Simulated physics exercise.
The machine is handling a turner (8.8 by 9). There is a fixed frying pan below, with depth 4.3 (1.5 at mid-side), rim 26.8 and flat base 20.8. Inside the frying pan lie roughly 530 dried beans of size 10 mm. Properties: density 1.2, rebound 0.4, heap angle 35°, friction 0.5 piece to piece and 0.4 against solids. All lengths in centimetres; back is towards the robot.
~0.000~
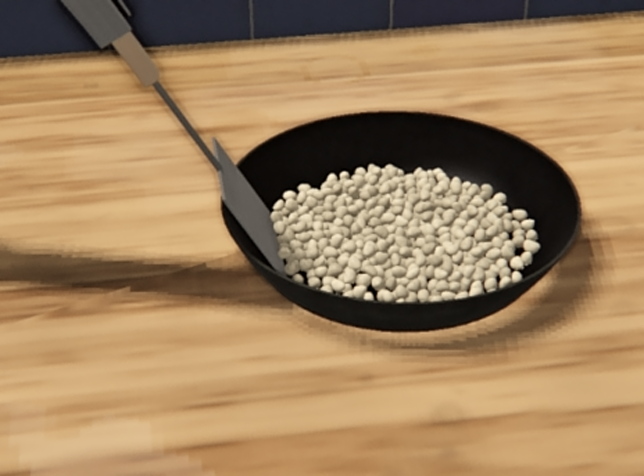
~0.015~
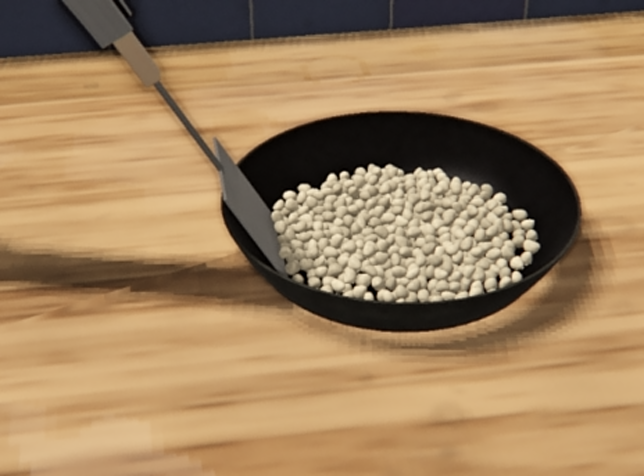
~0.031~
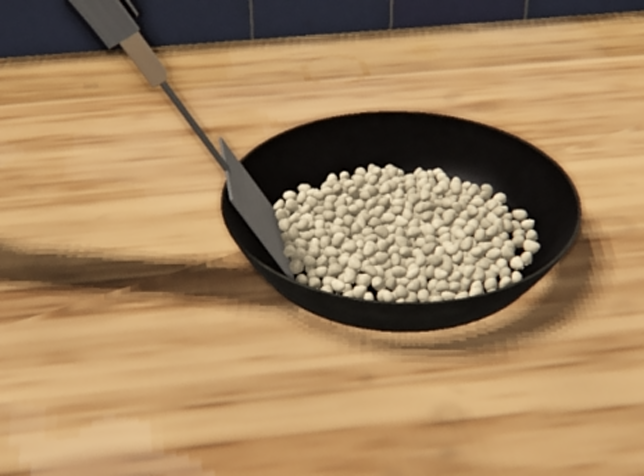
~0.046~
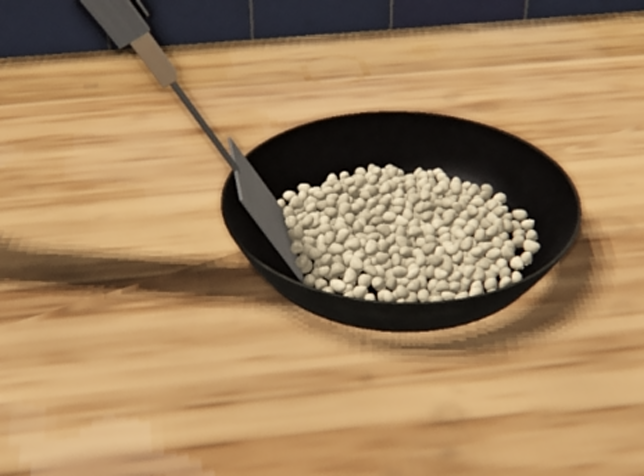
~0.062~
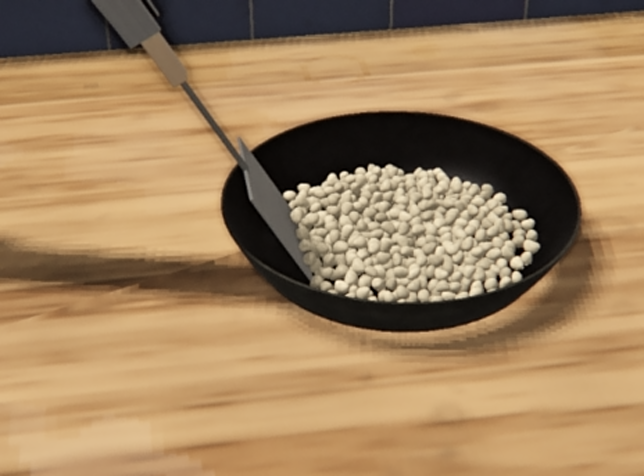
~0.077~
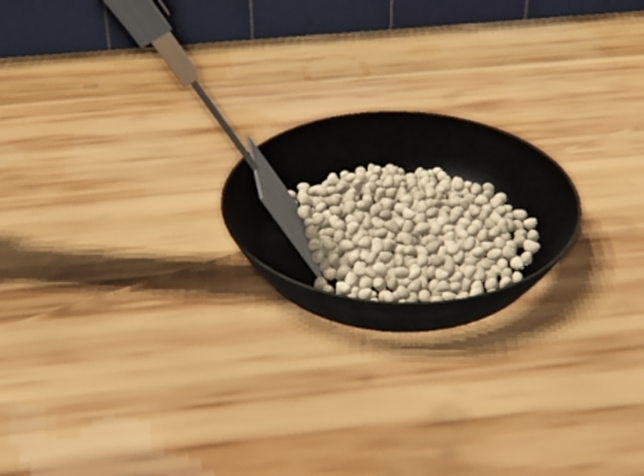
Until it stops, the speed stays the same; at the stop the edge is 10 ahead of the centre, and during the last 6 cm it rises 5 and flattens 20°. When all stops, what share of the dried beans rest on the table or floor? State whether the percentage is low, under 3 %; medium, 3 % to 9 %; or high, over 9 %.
The percentage is medium.
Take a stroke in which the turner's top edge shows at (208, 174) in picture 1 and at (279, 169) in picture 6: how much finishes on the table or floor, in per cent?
My guess would be close to 20 per cent.
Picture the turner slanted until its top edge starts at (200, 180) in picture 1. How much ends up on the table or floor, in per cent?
Around 5 percent ends up on the table or floor.
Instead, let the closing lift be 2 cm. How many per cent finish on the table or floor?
I'd say close to 10 per cent.
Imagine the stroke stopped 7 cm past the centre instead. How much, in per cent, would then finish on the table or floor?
In that case around 0 per cent.
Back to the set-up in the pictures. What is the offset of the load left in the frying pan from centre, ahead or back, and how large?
Ahead of centre, near 5.5 centimetres.
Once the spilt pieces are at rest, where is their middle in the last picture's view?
Roughly (610, 212).
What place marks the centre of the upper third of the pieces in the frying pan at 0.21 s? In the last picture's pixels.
At about (463, 215).
After 0.21 s, sloping 61°, highest piece 3 above the table; 534 in the frying pan.
After 0.35 s, sloping 55°, highest piece 6 above the table; 531 in the frying pan, 3 on the blade or in flight.
After 0.62 s, sloping 41°, highest piece 5 above the table; 504 in the frying pan, 30 on the table or floor.
After 1.67 s, sloping 41°, highest piece 5 above the table; 504 in the frying pan, 30 on the table or floor.
In the end, 504 in the frying pan, 30 on the table or floor. That is 6 % on the table or floor.
